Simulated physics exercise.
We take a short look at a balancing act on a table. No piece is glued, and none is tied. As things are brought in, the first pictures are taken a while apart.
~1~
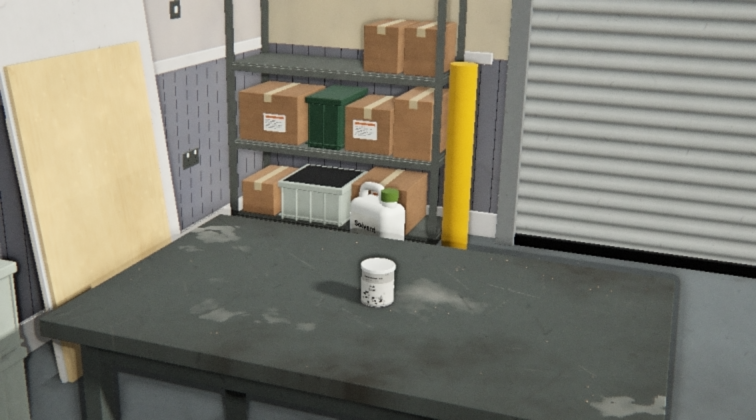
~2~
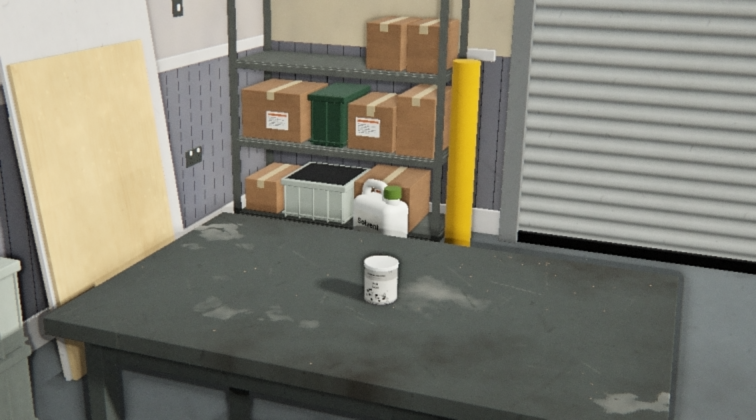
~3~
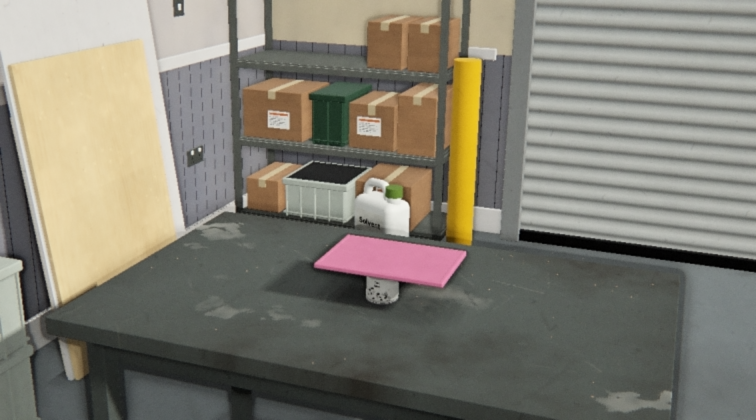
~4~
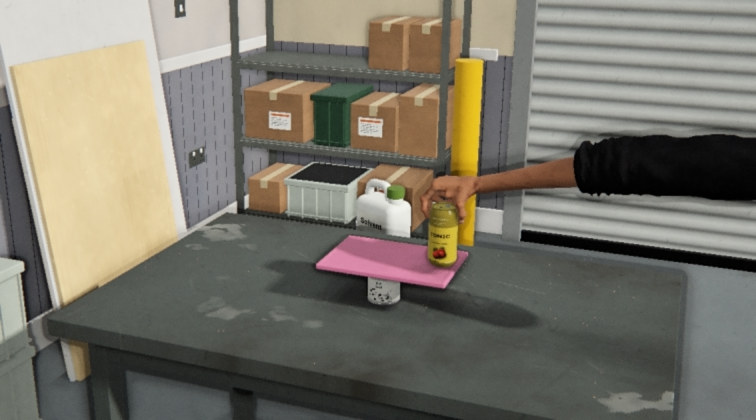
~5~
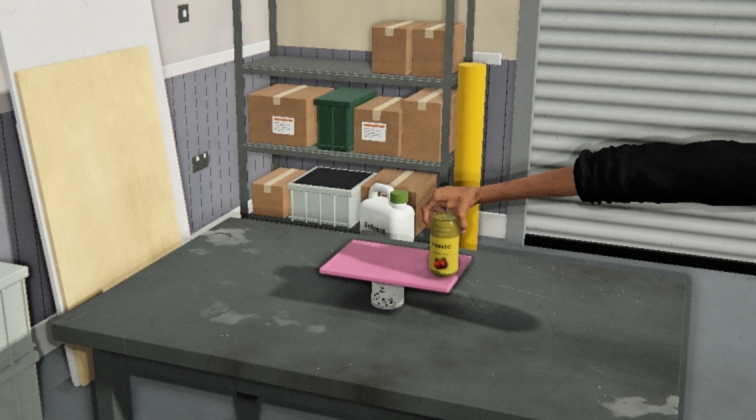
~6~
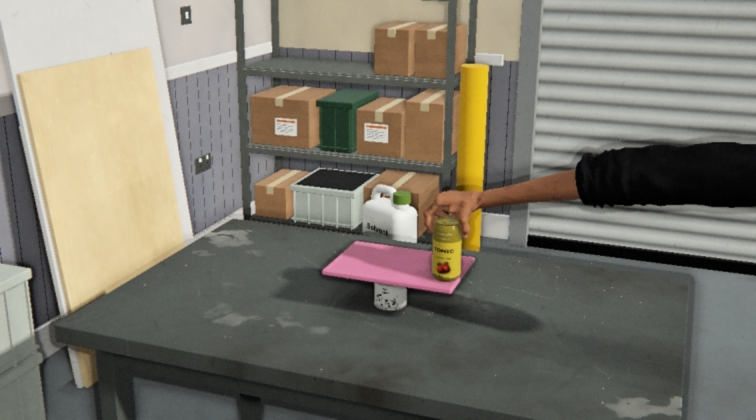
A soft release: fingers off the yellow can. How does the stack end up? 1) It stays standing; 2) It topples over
2, it topples over.
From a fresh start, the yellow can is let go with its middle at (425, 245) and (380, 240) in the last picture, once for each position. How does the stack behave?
In the first try it breaks down, then in the second try it remains standing.
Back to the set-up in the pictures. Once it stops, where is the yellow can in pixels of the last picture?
Look around (509, 317) in the final frame.
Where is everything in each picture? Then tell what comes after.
The last thing is not in view yet; white tin (378, 283), in the first picture.
The last thing is not in view yet; white tin (381, 281), in the second picture.
The last thing is not in view yet, in the third picture.
Still above its spot; yellow can (443, 235), in the fourth picture.
Still above its spot; yellow can (444, 245), in the fifth picture.
In place under the hand; yellow can (447, 250), in the sixth picture.
Then, 0.40 s on from there, yellow can now fallen; pink lid turned 39° from how it was put.
Then, 0.50 s on from there, pink lid turned 42° from how it was put.
Then, 0.70 s on from there, pink lid turned 31° from how it was put.
In the end, fallen, yellow can; moved from the start, pink lid; white tin unmoved. At the end, from the last picture's camera, yellow can near (509, 317). The stack gives way.
